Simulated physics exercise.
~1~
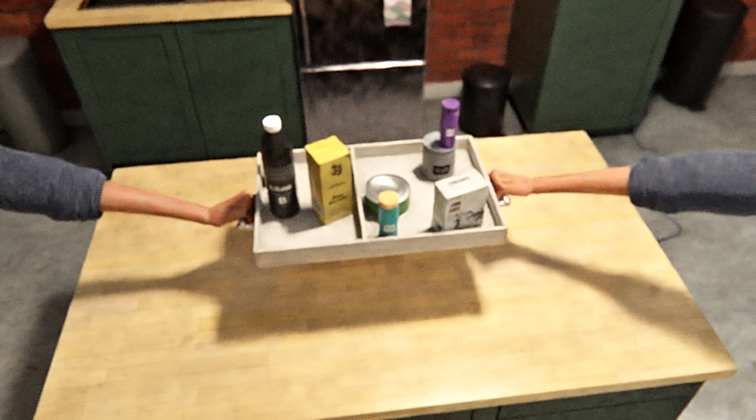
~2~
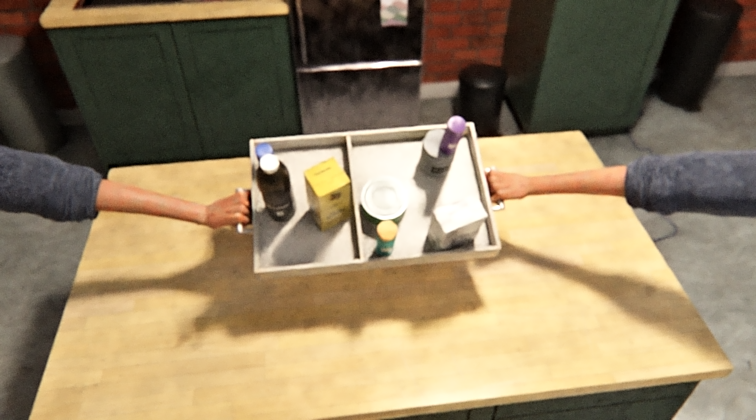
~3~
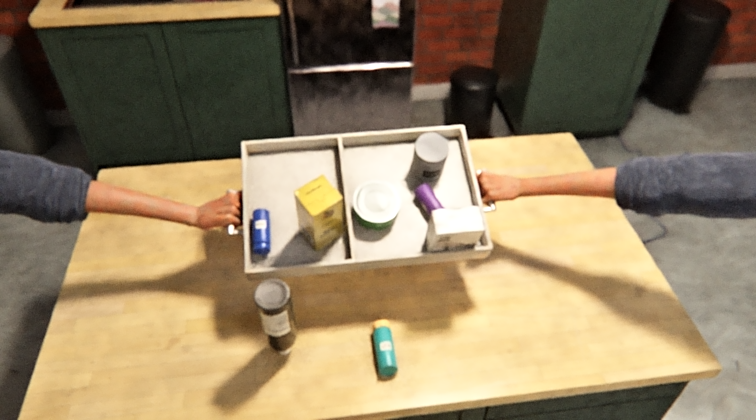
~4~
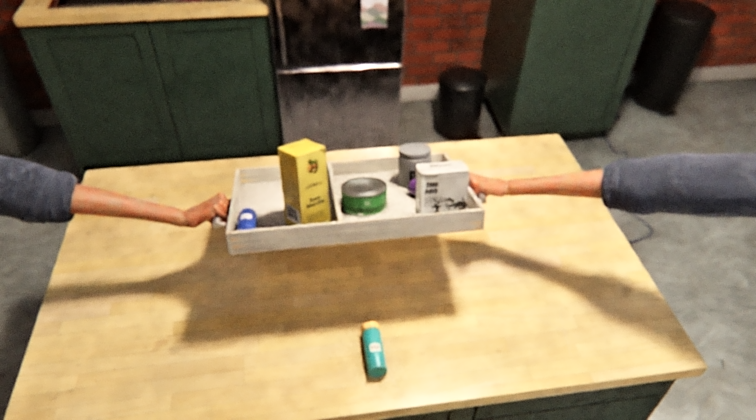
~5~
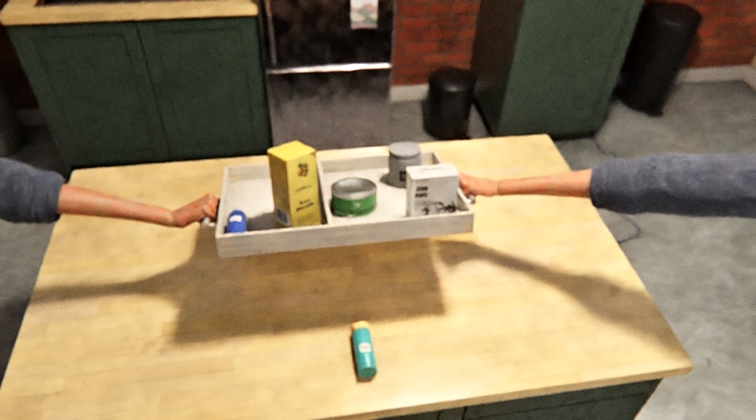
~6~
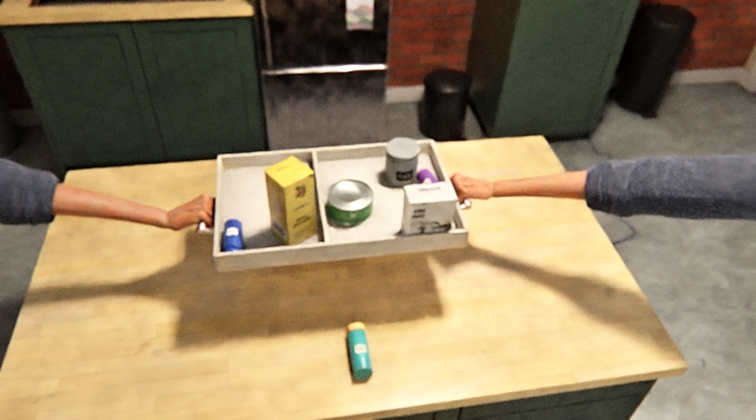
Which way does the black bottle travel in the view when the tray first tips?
The black bottle moves down the view, going over the near edge of the tray.
